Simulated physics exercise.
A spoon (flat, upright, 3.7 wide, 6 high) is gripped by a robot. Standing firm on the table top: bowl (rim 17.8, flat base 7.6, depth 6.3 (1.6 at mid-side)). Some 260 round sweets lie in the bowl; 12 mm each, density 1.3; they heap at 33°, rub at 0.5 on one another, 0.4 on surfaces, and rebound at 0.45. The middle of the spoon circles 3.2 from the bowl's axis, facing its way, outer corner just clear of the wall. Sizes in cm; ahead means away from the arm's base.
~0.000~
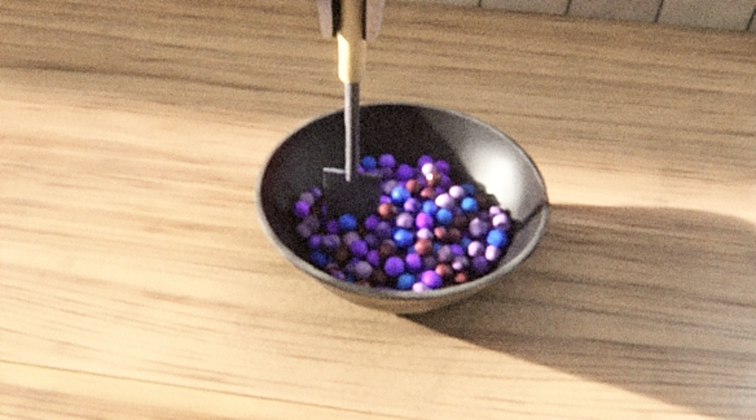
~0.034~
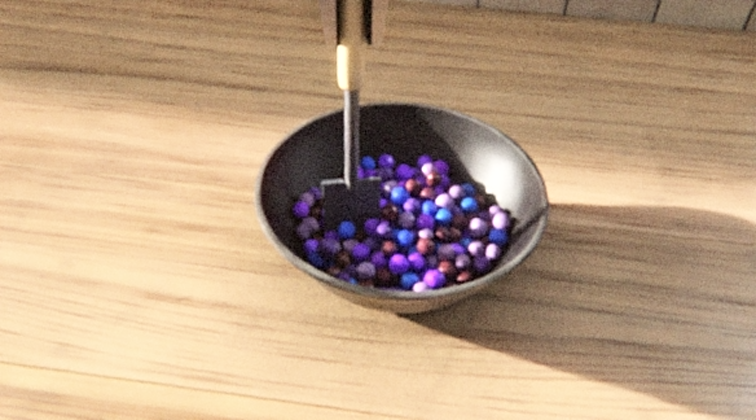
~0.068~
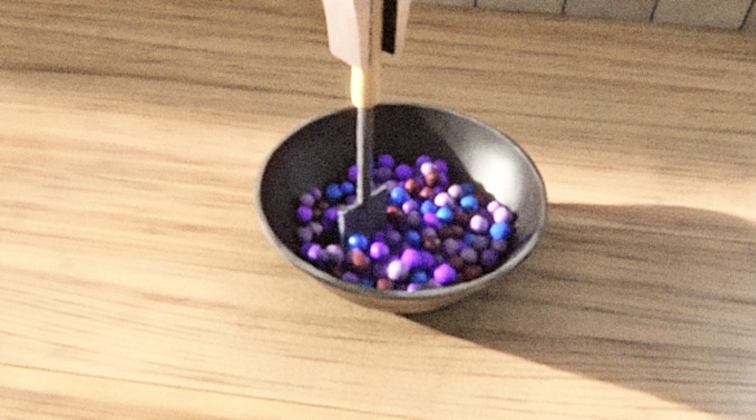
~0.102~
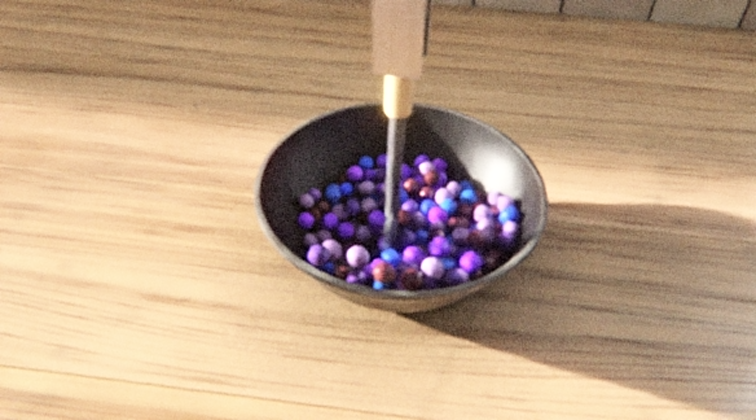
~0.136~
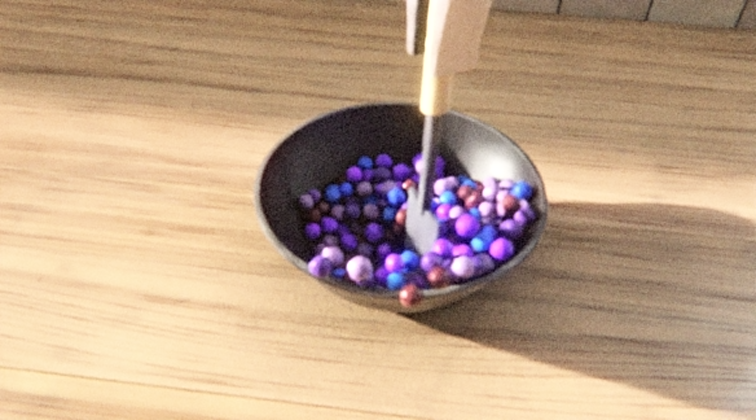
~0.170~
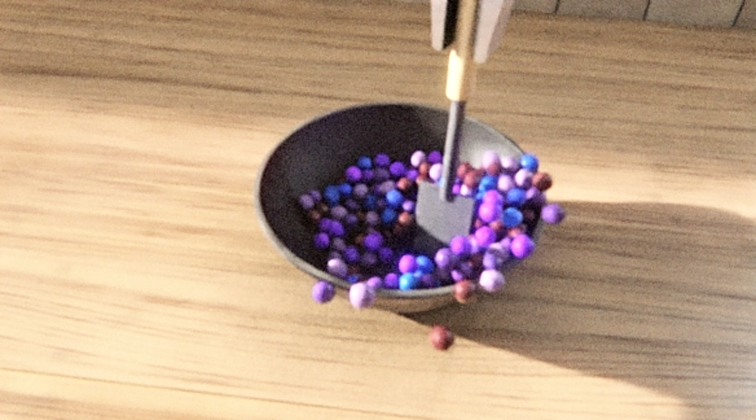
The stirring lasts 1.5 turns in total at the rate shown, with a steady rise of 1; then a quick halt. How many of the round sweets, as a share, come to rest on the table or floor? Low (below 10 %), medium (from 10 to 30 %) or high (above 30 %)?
Share on the table or floor: Medium (from 10 to 30 %).
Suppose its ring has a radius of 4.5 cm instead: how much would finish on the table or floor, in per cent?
It would be near 35 per cent.
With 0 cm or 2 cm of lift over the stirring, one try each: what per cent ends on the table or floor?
Some 20 and 15 per cent.
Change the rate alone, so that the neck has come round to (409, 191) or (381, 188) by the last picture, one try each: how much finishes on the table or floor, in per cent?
Some 5 and 0 per cent.
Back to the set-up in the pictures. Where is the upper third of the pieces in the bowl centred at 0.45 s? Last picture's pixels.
Near (366, 255).
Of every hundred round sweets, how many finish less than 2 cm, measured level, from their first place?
About 0 per cent.
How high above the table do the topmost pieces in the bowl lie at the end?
Some 6.0 cm.
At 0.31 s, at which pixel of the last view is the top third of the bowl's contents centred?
At about (370, 148).
After 0.31 s, 302° round, highest piece 10 above the table; 225 in the bowl, 13 on the table or floor, 23 in flight or on the tool.
After 0.45 s, 87° round, highest piece 7 above the table; 215 in the bowl, 44 on the table or floor, 2 in flight or on the tool.
After 0.72 s, 180° round, highest piece 6 above the table; 211 in the bowl, 50 on the table or floor.
After 1.42 s, 180° round, highest piece 6 above the table; 211 in the bowl, 50 on the table or floor.
In the end, 211 in the bowl, 50 on the table or floor. That is 19 % on the table or floor.
